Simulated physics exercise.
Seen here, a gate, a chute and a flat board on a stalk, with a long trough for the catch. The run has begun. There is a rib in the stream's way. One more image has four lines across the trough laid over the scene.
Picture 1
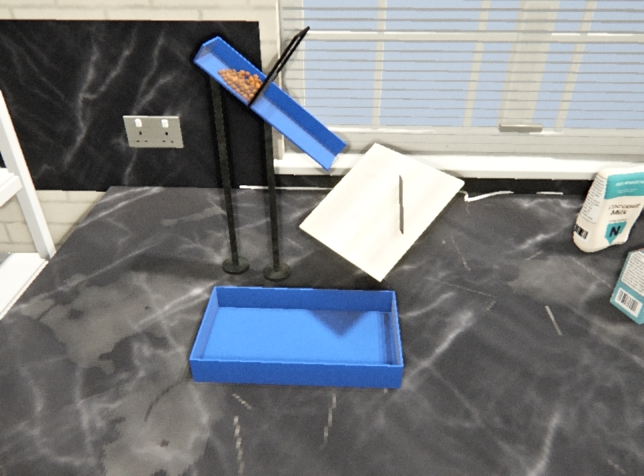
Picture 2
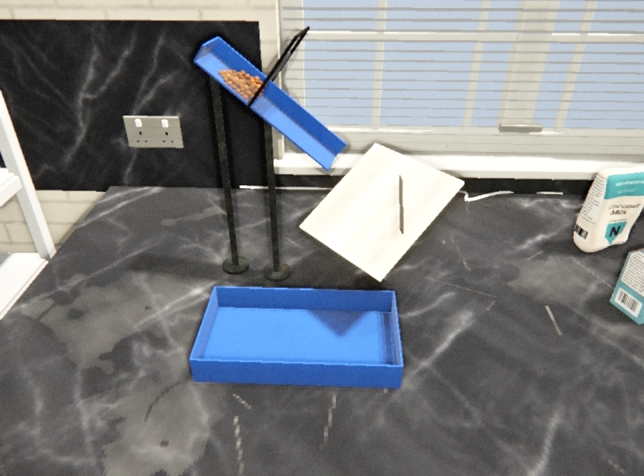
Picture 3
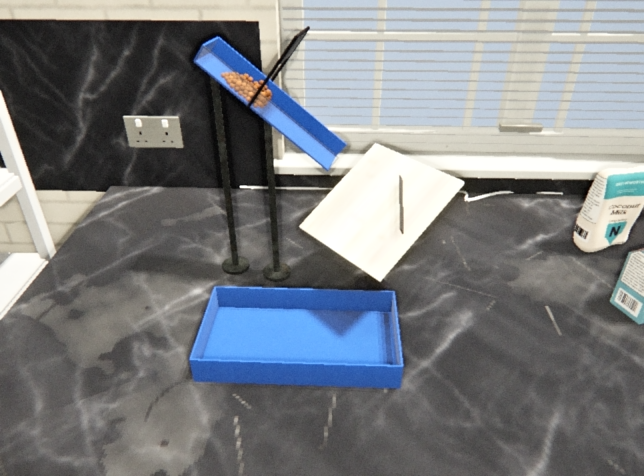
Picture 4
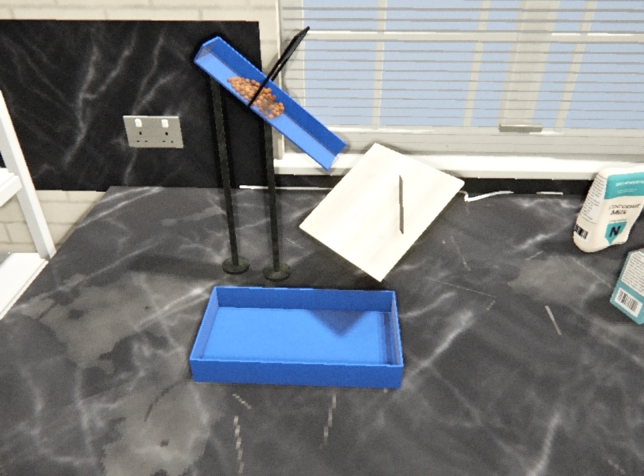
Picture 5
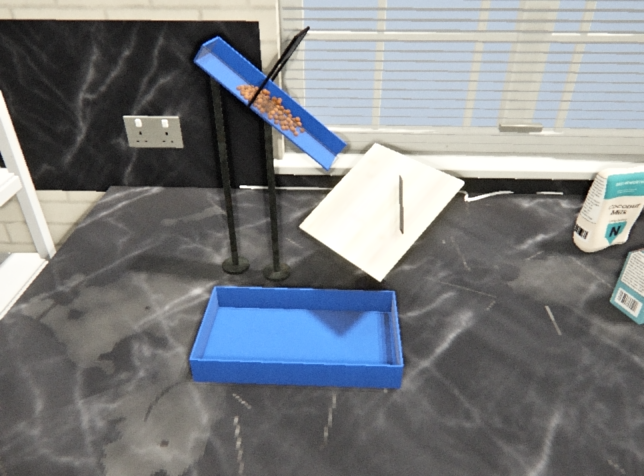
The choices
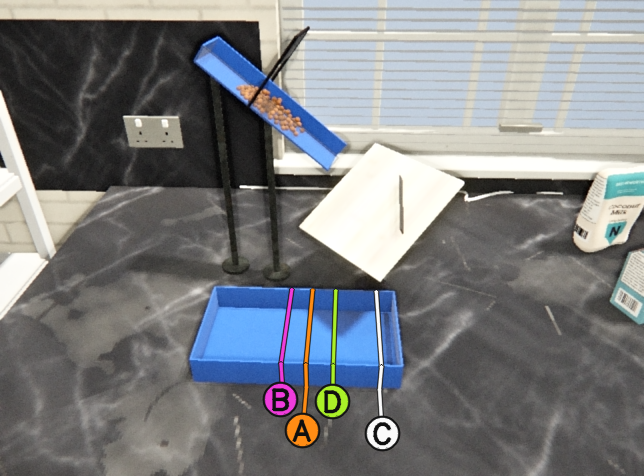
On a dark marbled surface, small brown balls slide down a raised, sloping blue chute.
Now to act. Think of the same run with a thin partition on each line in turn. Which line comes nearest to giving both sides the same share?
D is best.
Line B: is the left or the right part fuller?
More lands on the right.
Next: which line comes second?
The answer is A.
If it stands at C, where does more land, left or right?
More lands on the left.
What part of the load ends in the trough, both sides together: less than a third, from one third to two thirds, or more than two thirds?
About that: More than two thirds.
On the marked copy, line A crosses the front rim at (305, 363); line B crosses the front rim at (281, 362); line C crosses the front rim at (381, 365); line D crosses the front rim at (333, 364).
With A, of what is caught, about a quarter on the left of the divider, most on the right.
With B, of what is caught, a stray few on the left of the divider, nearly all on the right.
With C, of what is caught, nearly all on the left of the divider, a small part on the right.
With D, of what is caught, about half on the left of the divider, about half on the right.
